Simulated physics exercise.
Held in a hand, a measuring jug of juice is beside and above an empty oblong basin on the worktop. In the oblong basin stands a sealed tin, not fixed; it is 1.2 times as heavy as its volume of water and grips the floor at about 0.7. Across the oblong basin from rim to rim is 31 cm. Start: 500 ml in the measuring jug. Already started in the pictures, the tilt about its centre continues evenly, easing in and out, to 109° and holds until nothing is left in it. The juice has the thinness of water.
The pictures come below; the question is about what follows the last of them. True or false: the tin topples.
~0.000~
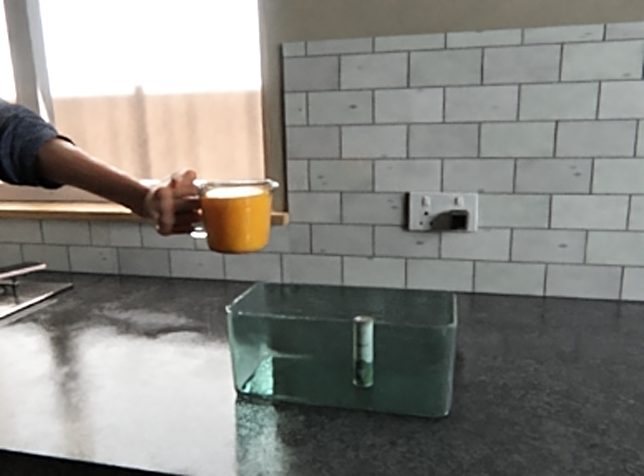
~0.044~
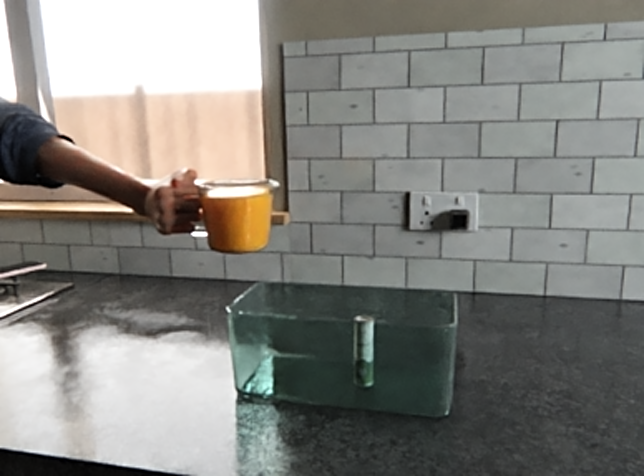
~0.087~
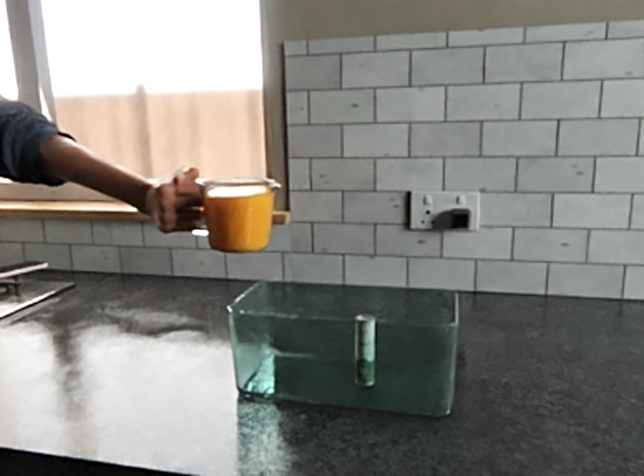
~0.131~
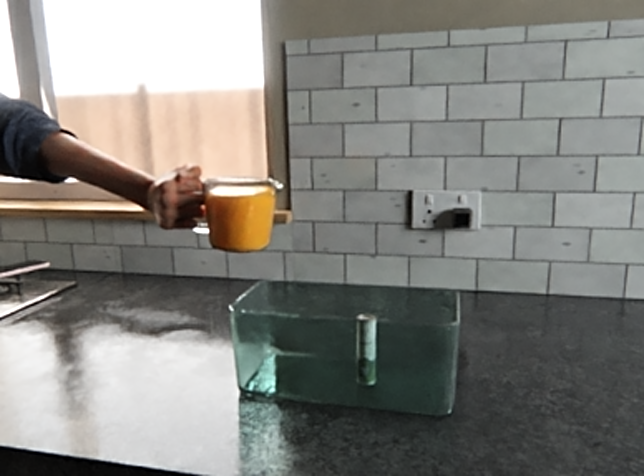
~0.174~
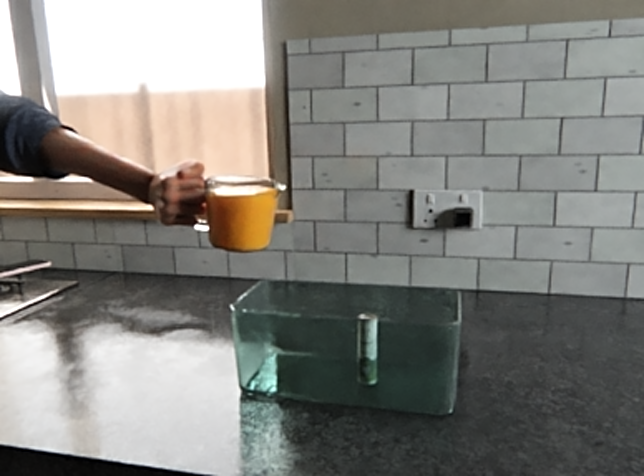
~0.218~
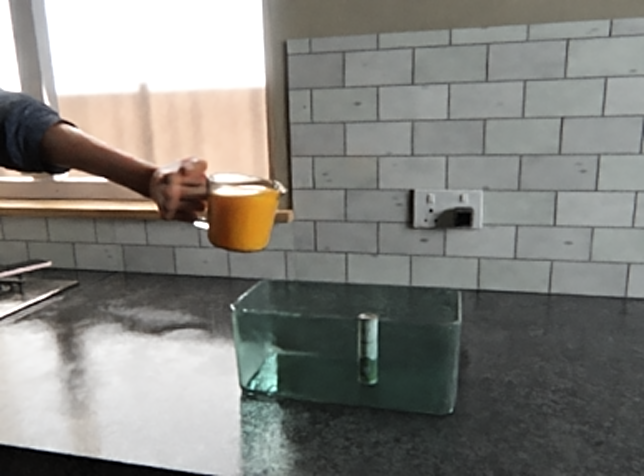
False.
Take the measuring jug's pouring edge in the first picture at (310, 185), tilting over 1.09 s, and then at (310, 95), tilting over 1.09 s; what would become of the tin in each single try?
Run one: It tumbles. Run two: It does not tip.
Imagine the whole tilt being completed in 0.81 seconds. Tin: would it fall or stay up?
Result: Tin upright.
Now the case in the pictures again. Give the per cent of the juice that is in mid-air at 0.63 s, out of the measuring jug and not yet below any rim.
Roughly 22 %.
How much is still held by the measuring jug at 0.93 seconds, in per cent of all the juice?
12 per cent or so.
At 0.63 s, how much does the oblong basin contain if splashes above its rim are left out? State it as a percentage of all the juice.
Some 10 per cent.
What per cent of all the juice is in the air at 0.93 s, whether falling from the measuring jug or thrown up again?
In-air share: About 12 %.
After 0.63 s the tilt is 68° and 68 per cent is still to pour; the tin stands where it began.
After 0.93 s the tilt is 103° and 11 per cent is still to pour; the tin stands where it began.
After 1.25 s the tilt is 109° and 0 per cent is still to pour; the tin stands where it began.
After 1.59 s the tilt is 109° and 0 per cent is still to pour; the tin stands where it began.
In the end the tin stands where it began.
